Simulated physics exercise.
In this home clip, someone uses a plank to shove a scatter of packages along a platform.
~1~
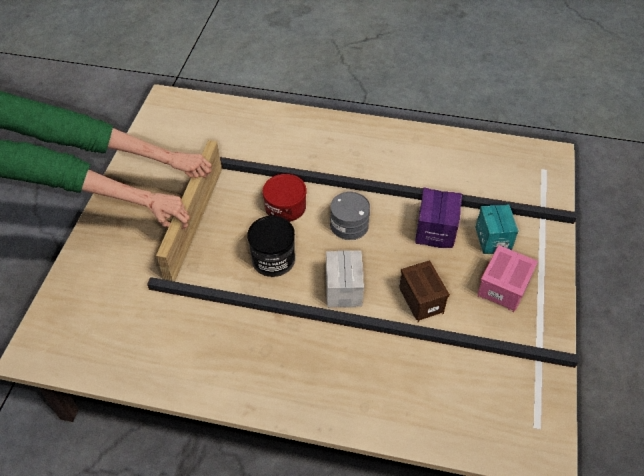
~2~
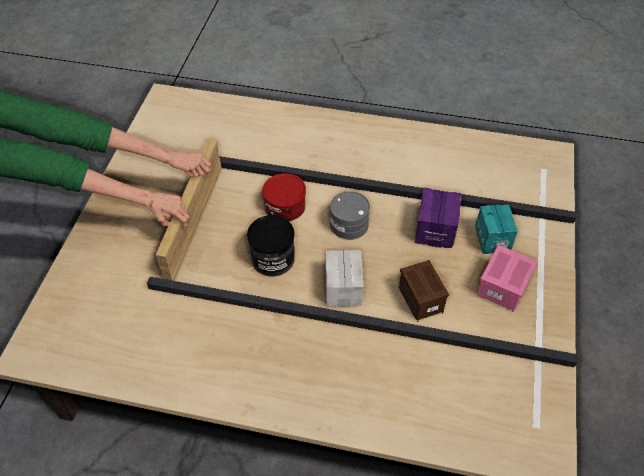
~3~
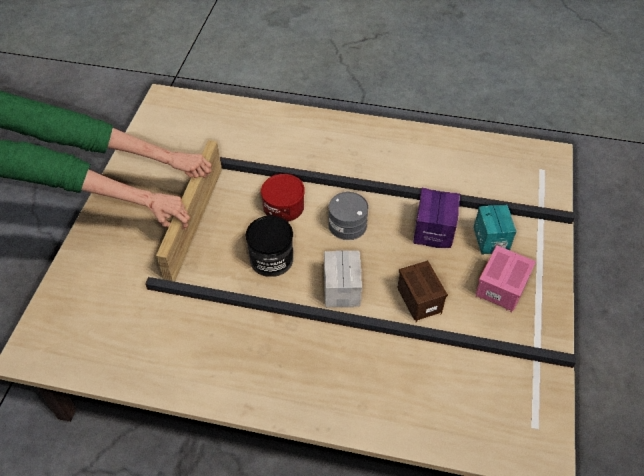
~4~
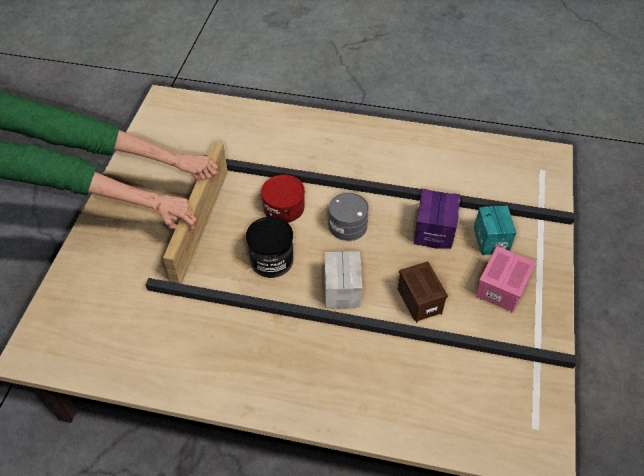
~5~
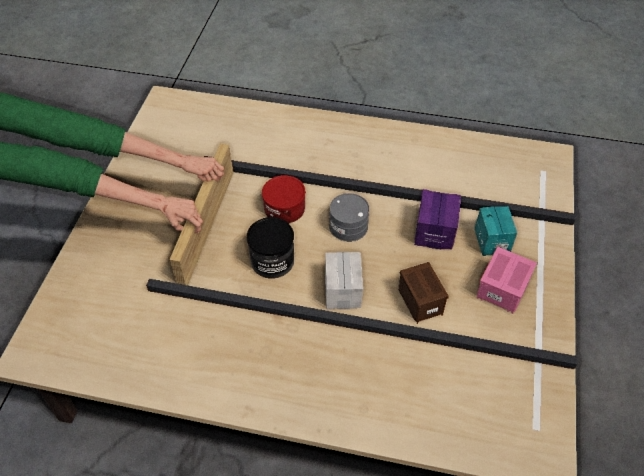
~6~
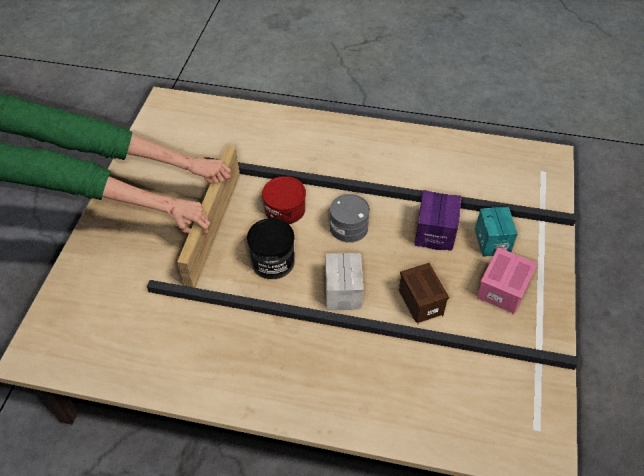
On a wooden table, two hands slide a plank slightly right toward several still containers.
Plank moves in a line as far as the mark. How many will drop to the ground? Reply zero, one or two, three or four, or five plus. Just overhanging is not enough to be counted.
Five plus.
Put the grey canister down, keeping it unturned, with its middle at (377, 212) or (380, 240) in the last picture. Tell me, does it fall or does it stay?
For the grey canister: It comes off, then it comes off.
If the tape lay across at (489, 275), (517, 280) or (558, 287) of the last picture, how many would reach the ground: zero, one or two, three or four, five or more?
In order: One or two; three to four; at least five.
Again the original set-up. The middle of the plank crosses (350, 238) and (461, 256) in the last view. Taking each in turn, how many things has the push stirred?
6 by the first point, 8 by the second.
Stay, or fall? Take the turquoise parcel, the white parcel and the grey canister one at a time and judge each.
Here's how it goes: The turquoise parcel topples off, the white parcel keeps its spot, the grey canister topples off.
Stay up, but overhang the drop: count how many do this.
The overhang total is 3.
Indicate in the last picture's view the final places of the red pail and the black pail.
Close to (567, 244); the other close to (569, 296).
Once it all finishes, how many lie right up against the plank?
It's 3.
Early on, none off yet; pink tote at rest near (506, 281); turquoise parcel at rest near (496, 231); purple box at rest near (438, 221).
A while later, none off yet; pink tote travelled a little near (523, 282); turquoise parcel travelled about its own width near (539, 227); purple box travelled about its own width near (506, 231).
Finally, the number that fall off is five or more; lost, grey canister, brown tote, purple box, turquoise parcel and pink tote.
